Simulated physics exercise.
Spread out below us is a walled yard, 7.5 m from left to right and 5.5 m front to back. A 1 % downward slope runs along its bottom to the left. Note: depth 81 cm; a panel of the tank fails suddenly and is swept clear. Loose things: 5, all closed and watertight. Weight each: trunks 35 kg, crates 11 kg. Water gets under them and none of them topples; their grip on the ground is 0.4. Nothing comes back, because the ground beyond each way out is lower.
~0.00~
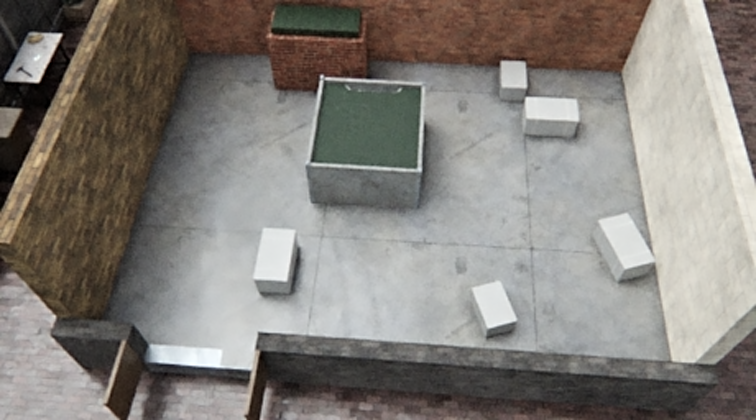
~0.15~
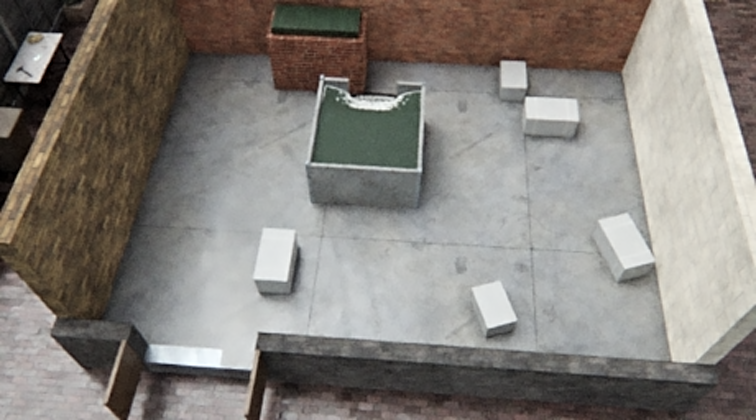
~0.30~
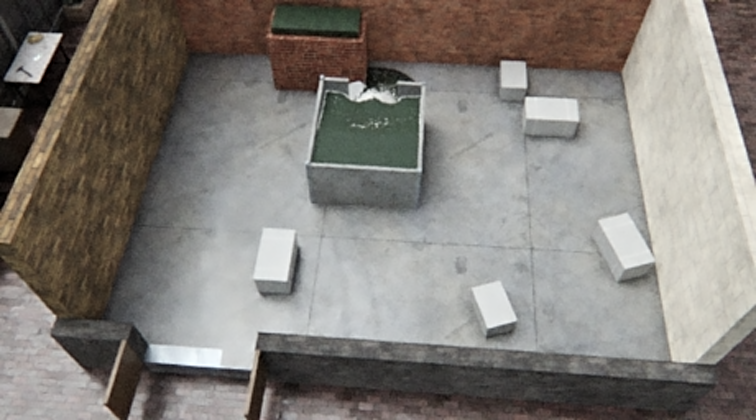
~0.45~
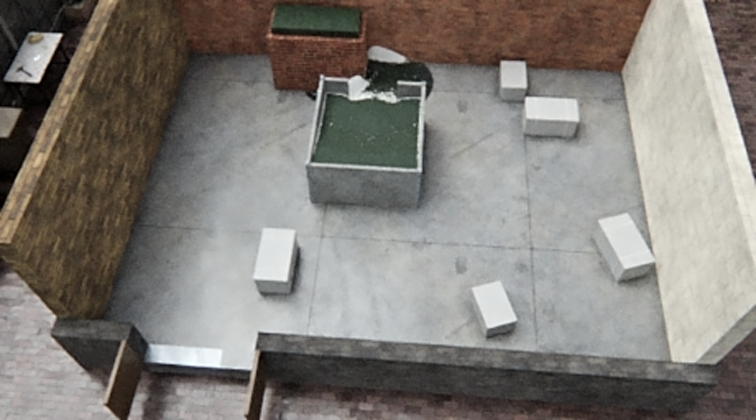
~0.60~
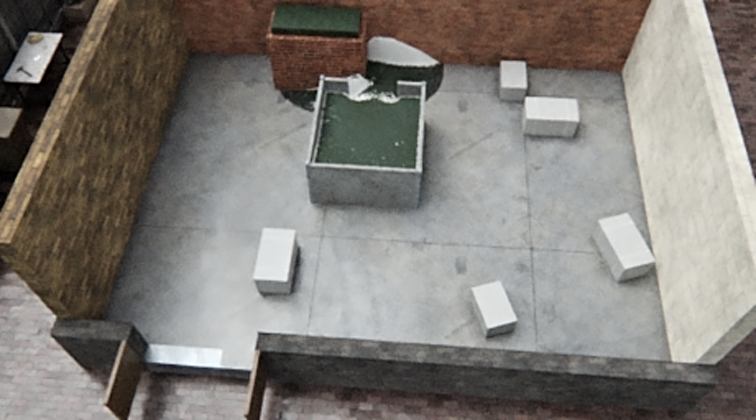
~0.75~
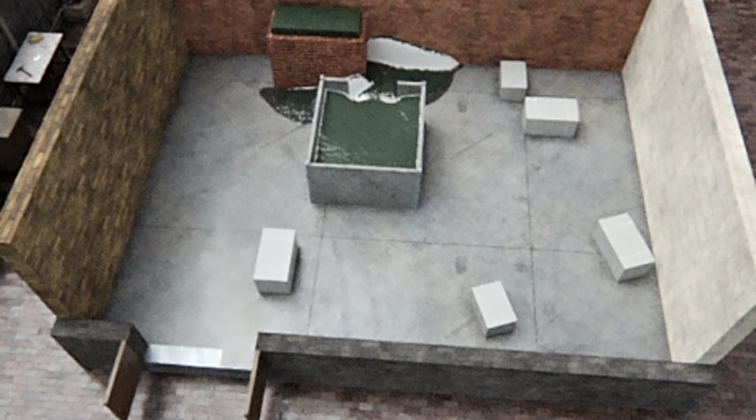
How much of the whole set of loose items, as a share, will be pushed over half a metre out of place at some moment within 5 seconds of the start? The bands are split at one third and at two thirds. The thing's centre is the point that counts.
It falls between one and two thirds.
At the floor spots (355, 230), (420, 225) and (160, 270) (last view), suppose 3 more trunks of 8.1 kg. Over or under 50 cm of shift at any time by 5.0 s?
In that order: Short of it, less, more.
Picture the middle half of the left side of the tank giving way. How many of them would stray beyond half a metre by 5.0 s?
In that case the number is 0.
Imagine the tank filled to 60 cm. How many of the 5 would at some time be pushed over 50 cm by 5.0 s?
That would give 1.
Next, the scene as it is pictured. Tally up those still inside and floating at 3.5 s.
0.
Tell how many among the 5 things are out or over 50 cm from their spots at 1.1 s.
That would be 0.
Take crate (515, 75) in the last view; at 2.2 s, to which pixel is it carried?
It ends up close to (617, 101).
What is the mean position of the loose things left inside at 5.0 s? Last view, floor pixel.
I'd say about (496, 253) in the last view.
After 1.1 s 0 of 5 are over 50 cm from their spots; 0 afloat.
After 2.2 s 1 of 5 are over 50 cm from their spots; 0 afloat.
After 3.5 s 2 of 5 are over 50 cm from their spots; 0 afloat.
After 5.0 s 2 of 5 are over 50 cm from their spots, and 2 have been at some point; 0 afloat.
